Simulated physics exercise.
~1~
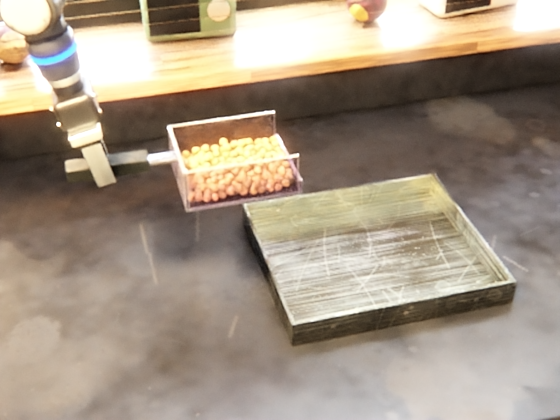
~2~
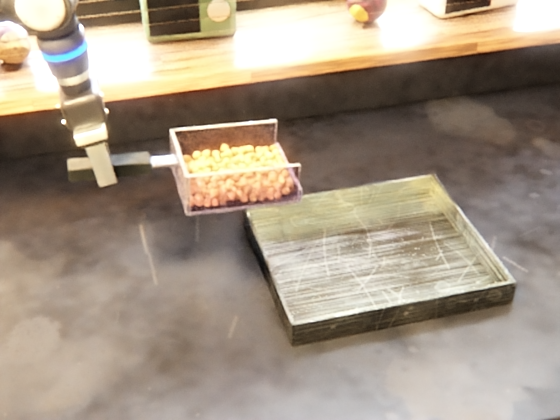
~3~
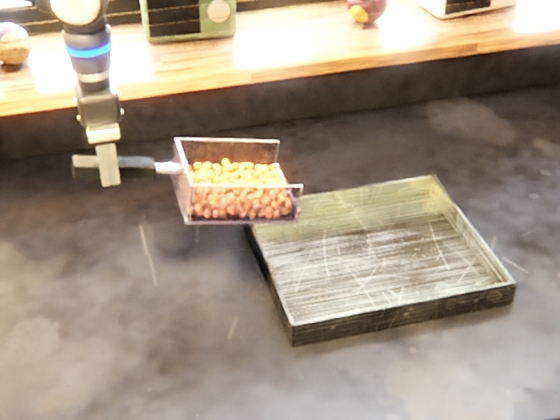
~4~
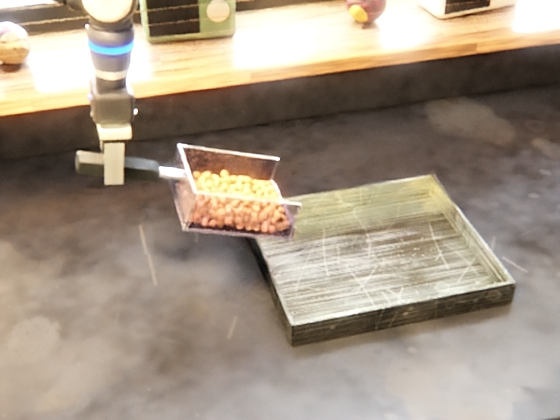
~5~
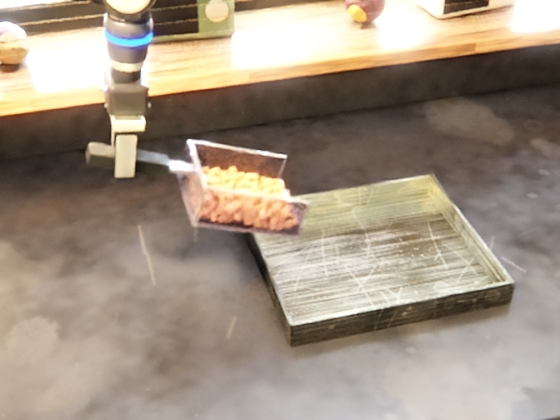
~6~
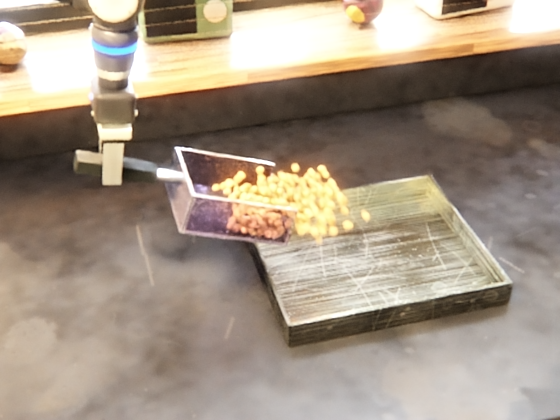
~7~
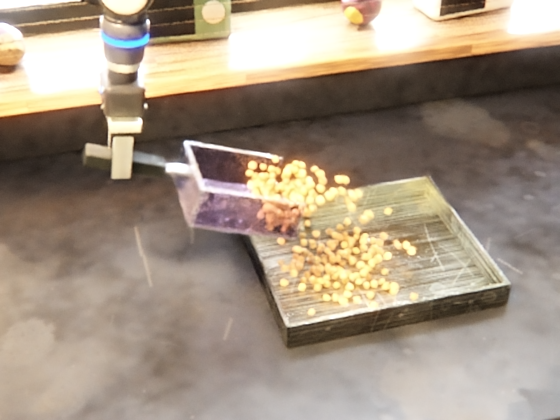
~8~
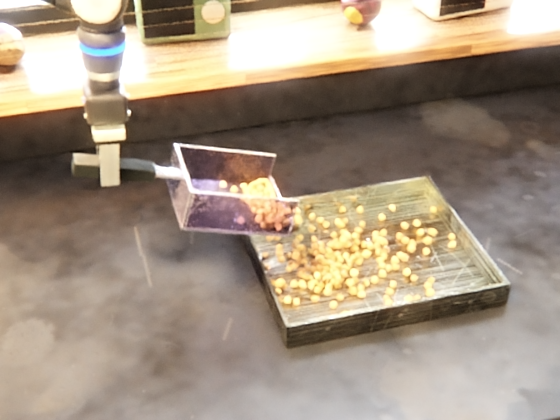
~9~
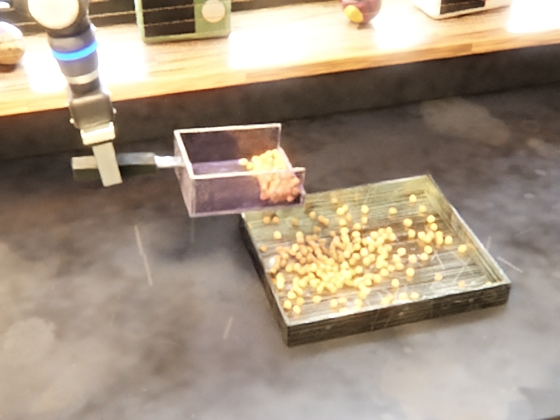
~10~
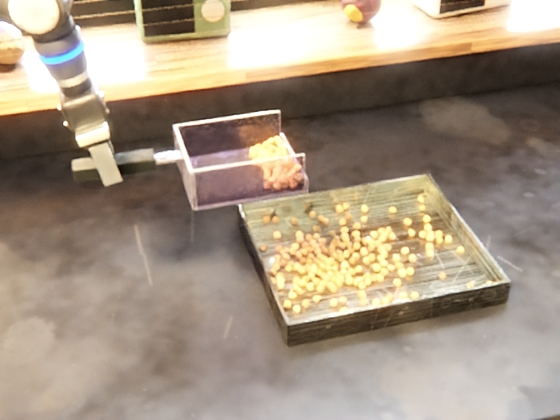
At first, a robotic gripper holds a clear box heaped with dried chickpeas beside an empty, shallow tray on a dark countertop. The arm lowers the box slightly and tips it forward, toward the tray on the right. The box jogs right, then back left, and chickpeas fly over its front edge. Another shake to the right and back sends more tumbling out, scattering across the tray. The gripper then tilts the box back to level and raises it a little. Finally, most of the chickpeas lie spread in the tray, while a smaller pile stays at the box's front end.
